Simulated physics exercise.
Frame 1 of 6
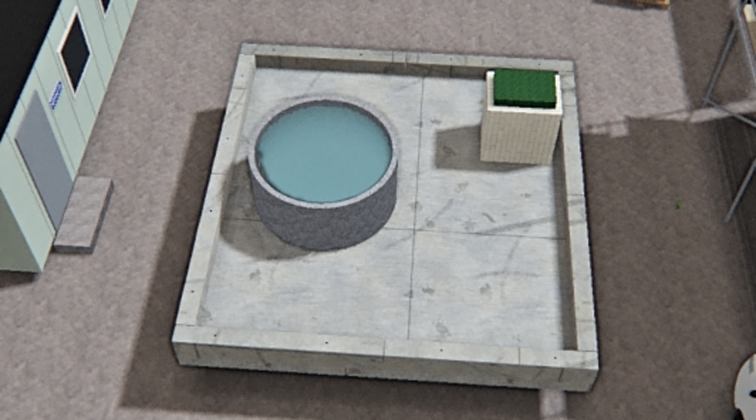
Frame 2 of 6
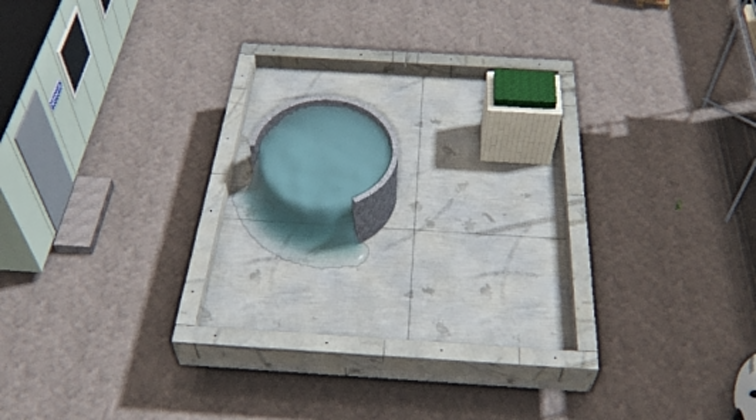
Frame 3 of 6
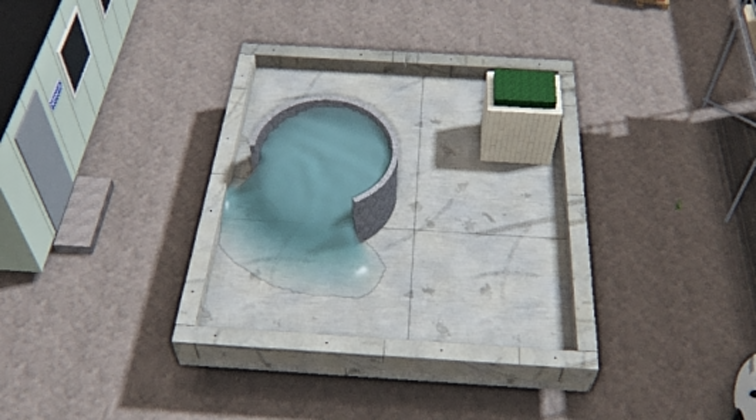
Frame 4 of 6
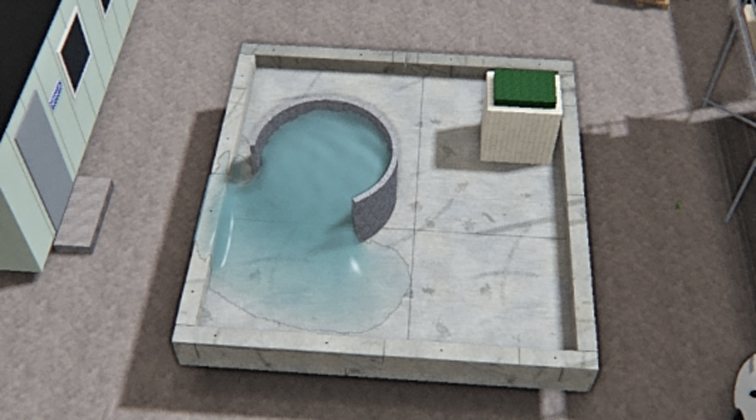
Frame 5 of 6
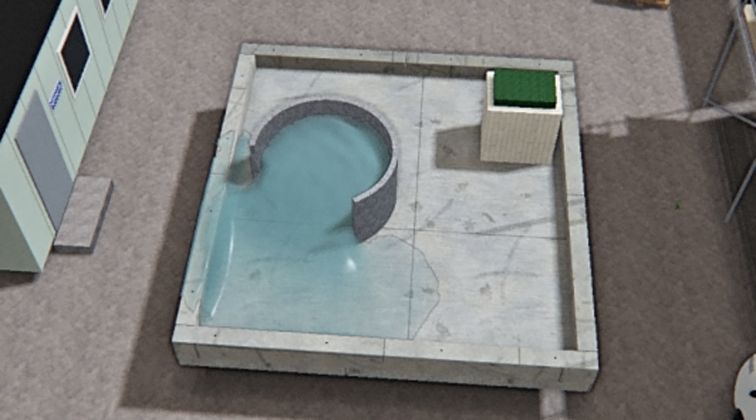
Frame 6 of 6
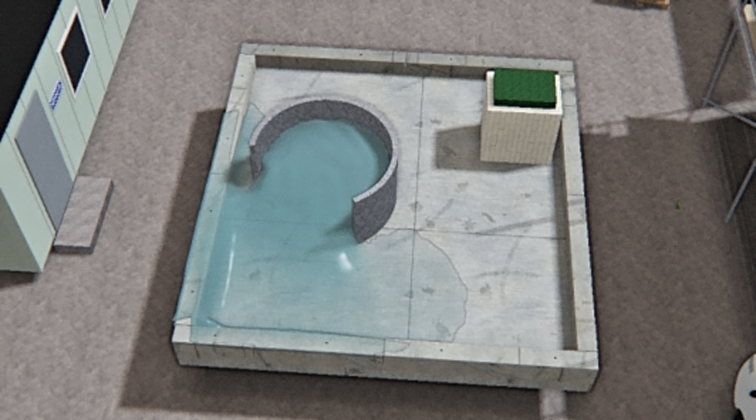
The footage shows a round stone tank on a walled concrete pad losing the front left part of its wall, and blue water pouring out, spreading to the left and front walls, then creeping rightward across the floor.
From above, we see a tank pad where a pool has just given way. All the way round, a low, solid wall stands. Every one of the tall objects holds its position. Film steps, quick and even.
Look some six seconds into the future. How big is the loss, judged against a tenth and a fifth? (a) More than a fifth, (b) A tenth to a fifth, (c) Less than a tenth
Option a: More than a fifth.
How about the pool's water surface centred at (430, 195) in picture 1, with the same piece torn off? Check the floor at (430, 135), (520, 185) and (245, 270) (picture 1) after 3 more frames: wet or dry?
One by one, I'd say not reached, then not reached, then inundated.
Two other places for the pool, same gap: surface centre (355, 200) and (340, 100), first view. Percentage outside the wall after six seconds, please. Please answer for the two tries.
Case one gives roughly 24 percent; case two gives roughly 18 percent.
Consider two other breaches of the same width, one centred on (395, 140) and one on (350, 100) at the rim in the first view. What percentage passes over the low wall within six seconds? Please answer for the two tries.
Case one roughly 8 percent; case two roughly 14 percent.
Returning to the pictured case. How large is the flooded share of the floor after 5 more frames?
By my count, 40 percent.
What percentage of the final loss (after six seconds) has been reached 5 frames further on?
Some 45 per cent.
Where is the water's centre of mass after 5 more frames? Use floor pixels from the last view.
The balance point is around (302, 247).
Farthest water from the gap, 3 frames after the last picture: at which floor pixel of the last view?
My best guess is about (533, 358).
A moment on, water covers 35 % of the floor; the low wall has let 6 % over.
Next, water covers 35 % of the floor; the low wall has let 11 % over.
Then, water covers 50 % of the floor; the low wall has let 23 % over.
Later, water covers 65 % of the floor; the low wall has let 24 % over.
In the end, water covers 80 % of the floor; the low wall has let 24 % over.
